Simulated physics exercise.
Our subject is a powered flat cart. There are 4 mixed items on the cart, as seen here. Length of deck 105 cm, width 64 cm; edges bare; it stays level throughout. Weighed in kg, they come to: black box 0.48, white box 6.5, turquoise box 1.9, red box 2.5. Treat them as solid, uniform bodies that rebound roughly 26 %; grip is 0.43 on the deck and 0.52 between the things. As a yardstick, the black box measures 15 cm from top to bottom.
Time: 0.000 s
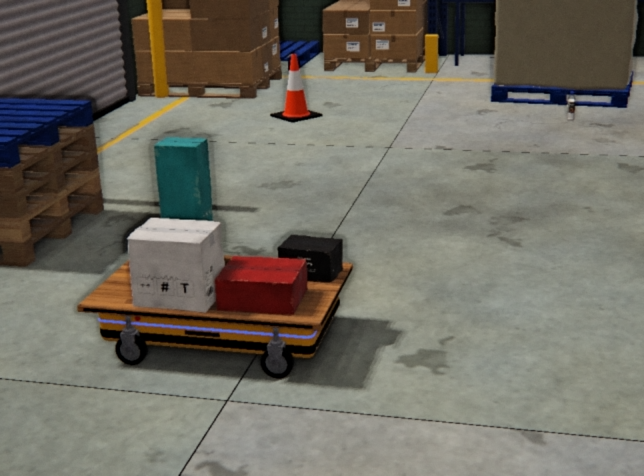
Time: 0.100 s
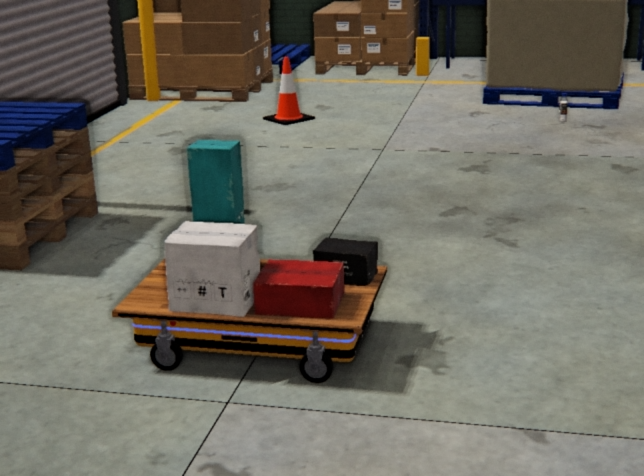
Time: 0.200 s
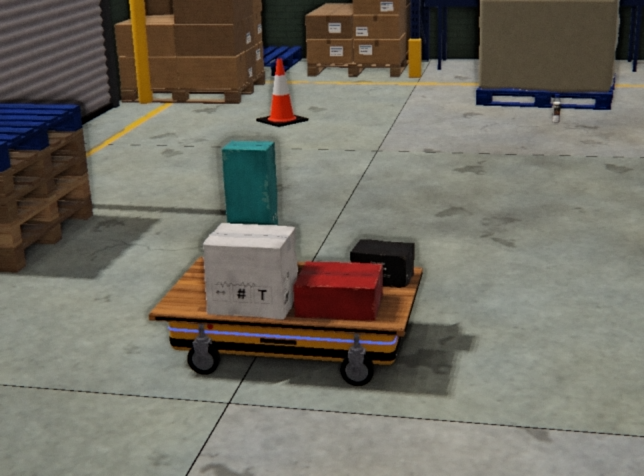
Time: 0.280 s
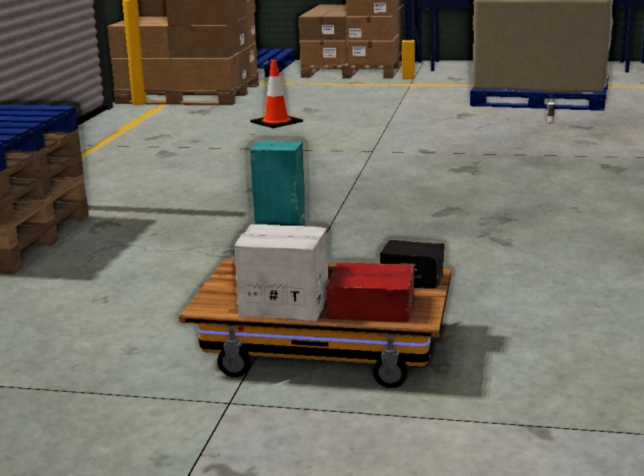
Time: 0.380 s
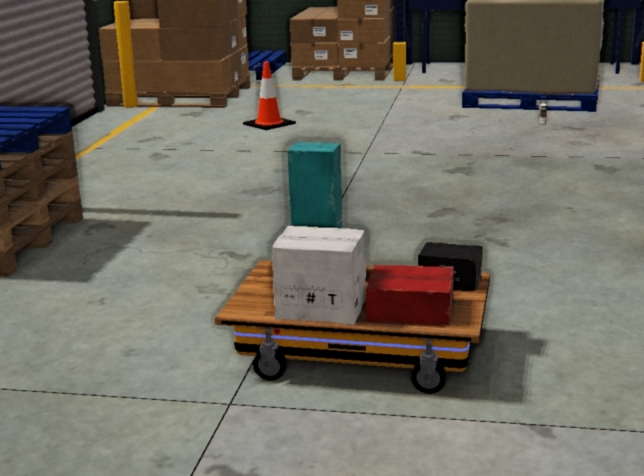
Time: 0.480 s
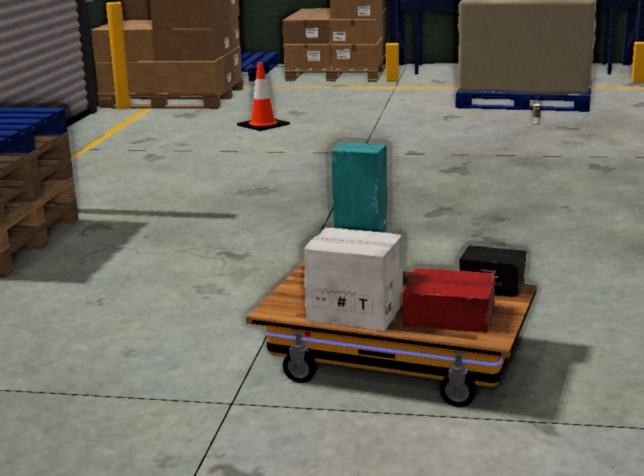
The footage shows a flat wooden-topped cart carrying white, red, black and turquoise boxes rolling rightward across a warehouse floor, then turning slightly near the end while the boxes ride along with it.
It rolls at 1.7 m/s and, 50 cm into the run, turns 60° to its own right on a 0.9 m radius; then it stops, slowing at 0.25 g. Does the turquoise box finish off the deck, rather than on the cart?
Yes.
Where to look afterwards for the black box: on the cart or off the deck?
When everything stops, the black box is out of bounds.
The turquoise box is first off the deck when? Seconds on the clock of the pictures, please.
Near 0.8 s.
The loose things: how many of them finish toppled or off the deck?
The number is 2.
By 0.68 s, 116 cm covered, turned 32°; black box now off the deck; turquoise box tilted 10° near (453, 224); red box 17 cm from its spot.
By 0.88 s, 150 cm covered, turned 54°; turquoise box now off the deck; red box 25 cm from its spot.
By 1.08 s, 183 cm covered, turned 60°; red box 23 cm from its spot.
By 1.38 s, 219 cm covered, turned 60°; red box 23 cm from its spot.
When it is over (2.2 s), off the deck, black box and turquoise box; not toppled but over 10 cm from the start, red box; the last one within 10 cm of the start.
